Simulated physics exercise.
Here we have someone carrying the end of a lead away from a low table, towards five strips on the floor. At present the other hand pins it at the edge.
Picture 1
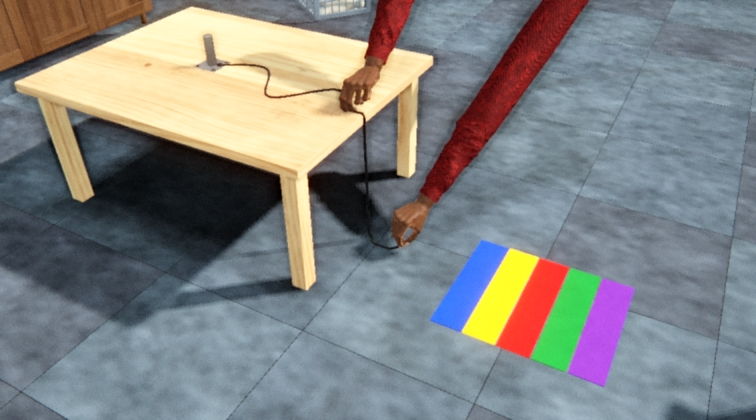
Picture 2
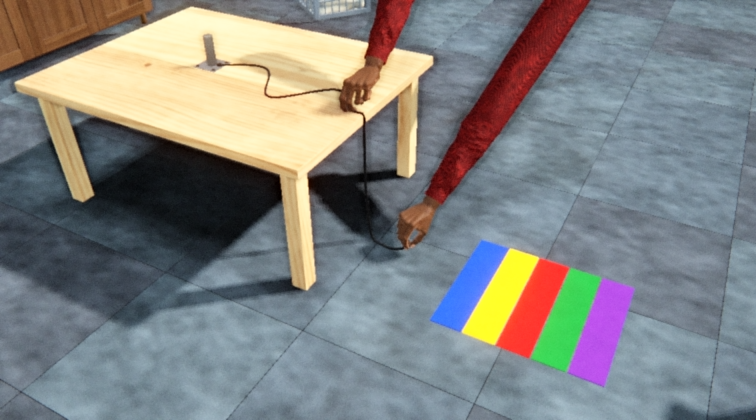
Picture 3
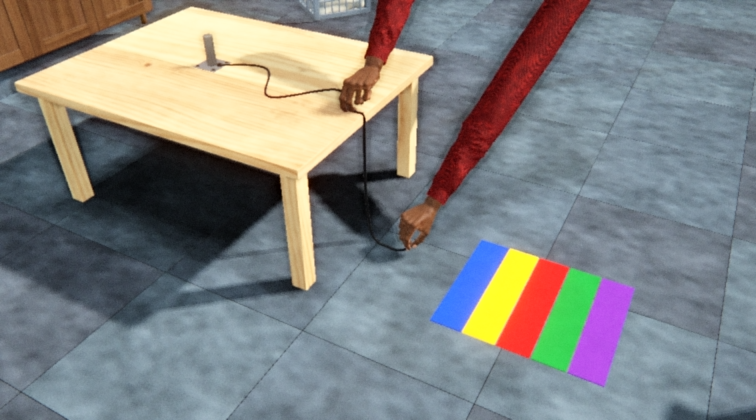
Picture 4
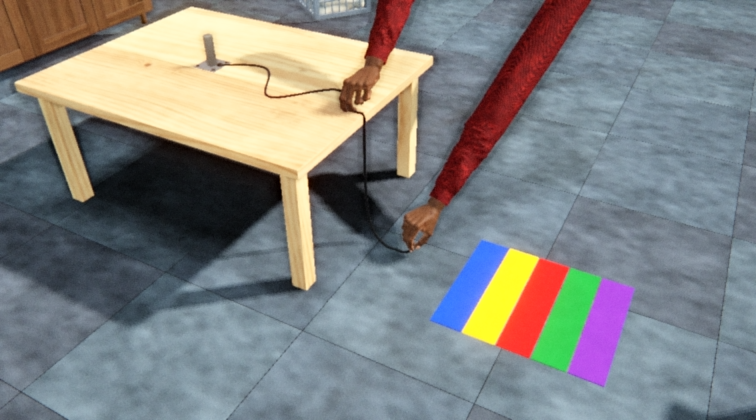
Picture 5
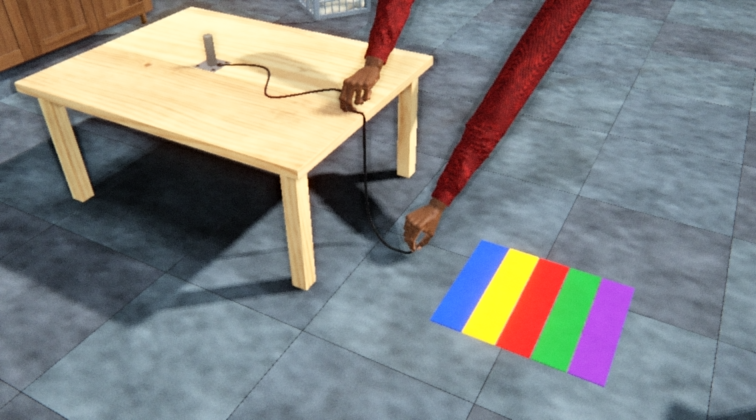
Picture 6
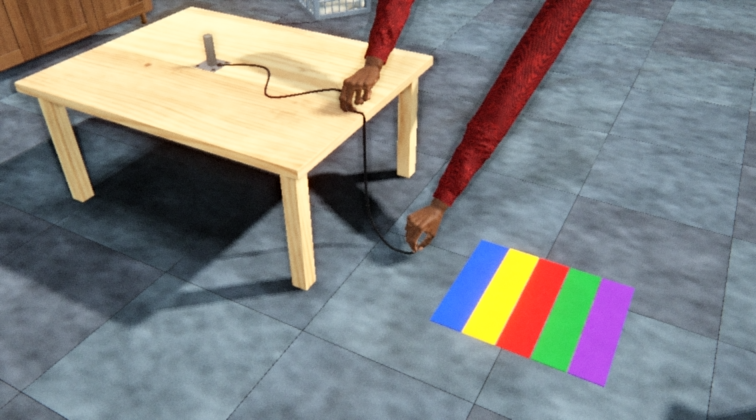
Two hands in red sleeves held a dark cord on a low wooden table, one pressing it at the edge while the other moved its end slightly right, near five coloured strips.
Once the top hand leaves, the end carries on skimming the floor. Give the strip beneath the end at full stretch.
Green strip.
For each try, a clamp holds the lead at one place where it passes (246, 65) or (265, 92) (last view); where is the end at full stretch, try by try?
Approximately (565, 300) and (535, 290), respectively.
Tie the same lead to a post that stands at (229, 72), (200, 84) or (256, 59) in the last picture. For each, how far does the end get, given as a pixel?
Somewhere near (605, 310), (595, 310) and (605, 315), in that order.
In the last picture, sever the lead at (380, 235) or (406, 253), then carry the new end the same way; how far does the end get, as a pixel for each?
Estimated pixels: (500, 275) then (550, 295).
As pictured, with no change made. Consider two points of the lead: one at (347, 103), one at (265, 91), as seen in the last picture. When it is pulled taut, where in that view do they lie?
(394, 137) and (299, 90).
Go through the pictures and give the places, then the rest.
The first picture shows end (403, 244); blue (455, 309); yellow (487, 321); red (521, 334); green (556, 347); purple (592, 360).
The second picture shows end (409, 246); lead through (248, 65) (266, 88) (317, 91) (350, 110) (365, 167) (369, 224).
The third picture shows end (411, 247).
The fourth picture shows end (414, 248); lead through (248, 65) (266, 88) (317, 91) (350, 110) (365, 167) (371, 225).
The fifth picture shows end (416, 248).
The sixth picture shows end (417, 249); lead through (248, 65) (266, 88) (317, 91) (350, 110) (365, 167) (374, 226).
Soon after, end near (517, 283); over yellow.
Then, end near (552, 294); over red.
At full stretch, end near (572, 301); over green. Over green.
